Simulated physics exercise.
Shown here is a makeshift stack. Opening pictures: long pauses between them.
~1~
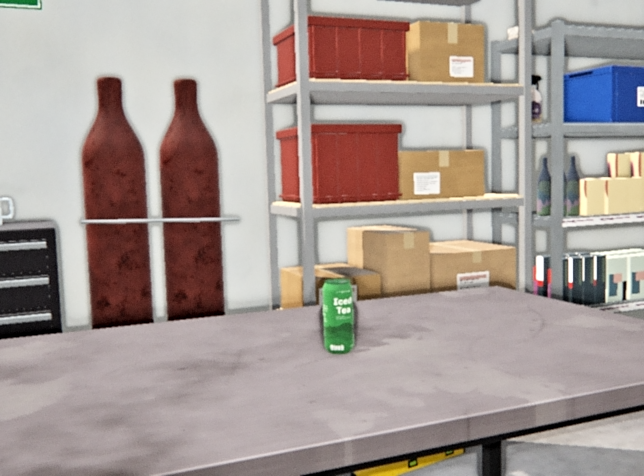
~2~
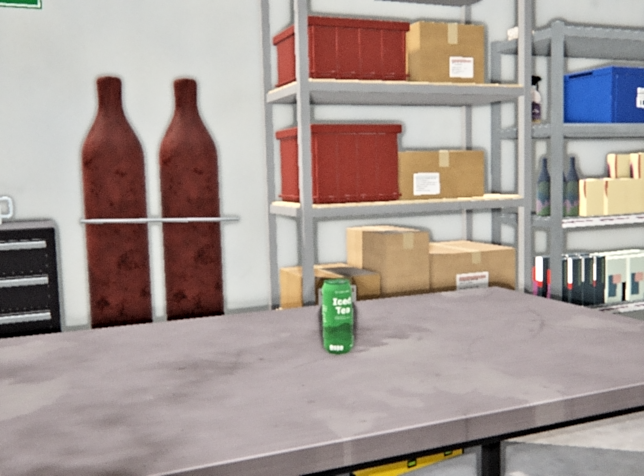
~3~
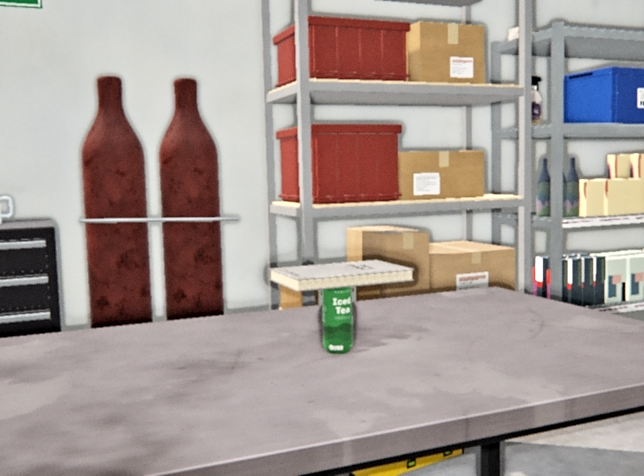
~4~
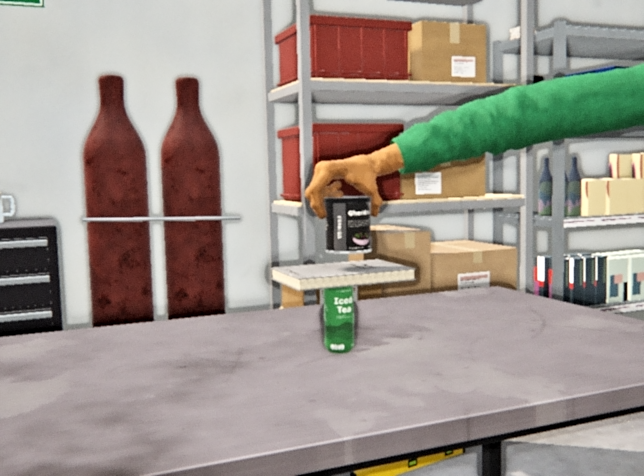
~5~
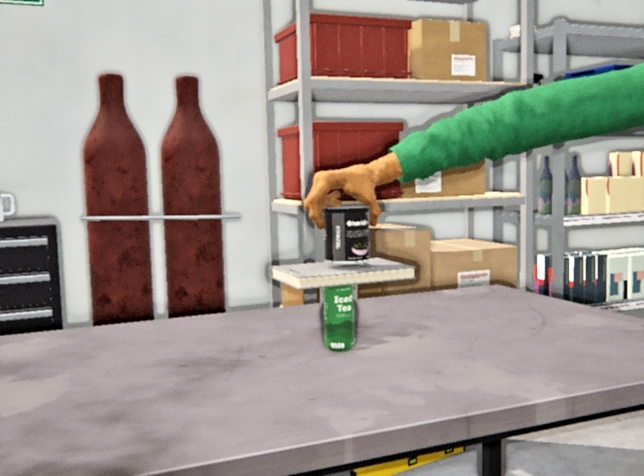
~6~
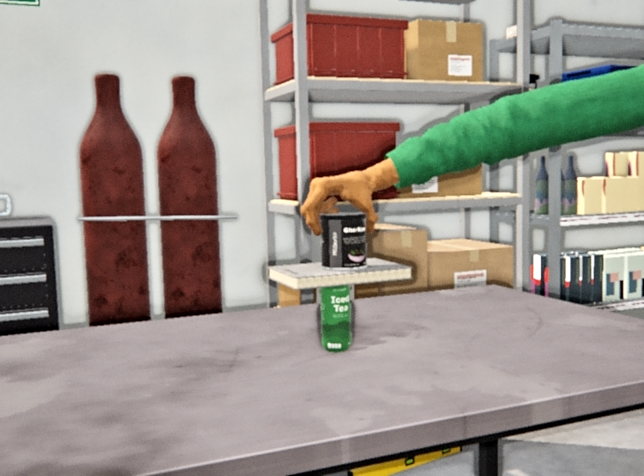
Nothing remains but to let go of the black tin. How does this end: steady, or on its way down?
It ends steady.
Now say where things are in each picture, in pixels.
In the first picture, the last thing is not in view yet.
In the second picture, the last thing is not in view yet.
In the third picture, the last thing is not in view yet; grey book (340, 274).
In the fourth picture, coming down; black tin (348, 224); grey book (342, 274).
In the fifth picture, coming down; black tin (347, 235); grey book (342, 272).
In the sixth picture, in place under the hand; black tin (344, 241); grey book (339, 273).
Then, 0.80 s later than the last frame, all is still.
Then, 1.70 s later than the last frame, black tin resting near (344, 241).
When it is over, all 3 as before. End places, in pixels of the last picture, black tin near (344, 241). The stack holds.
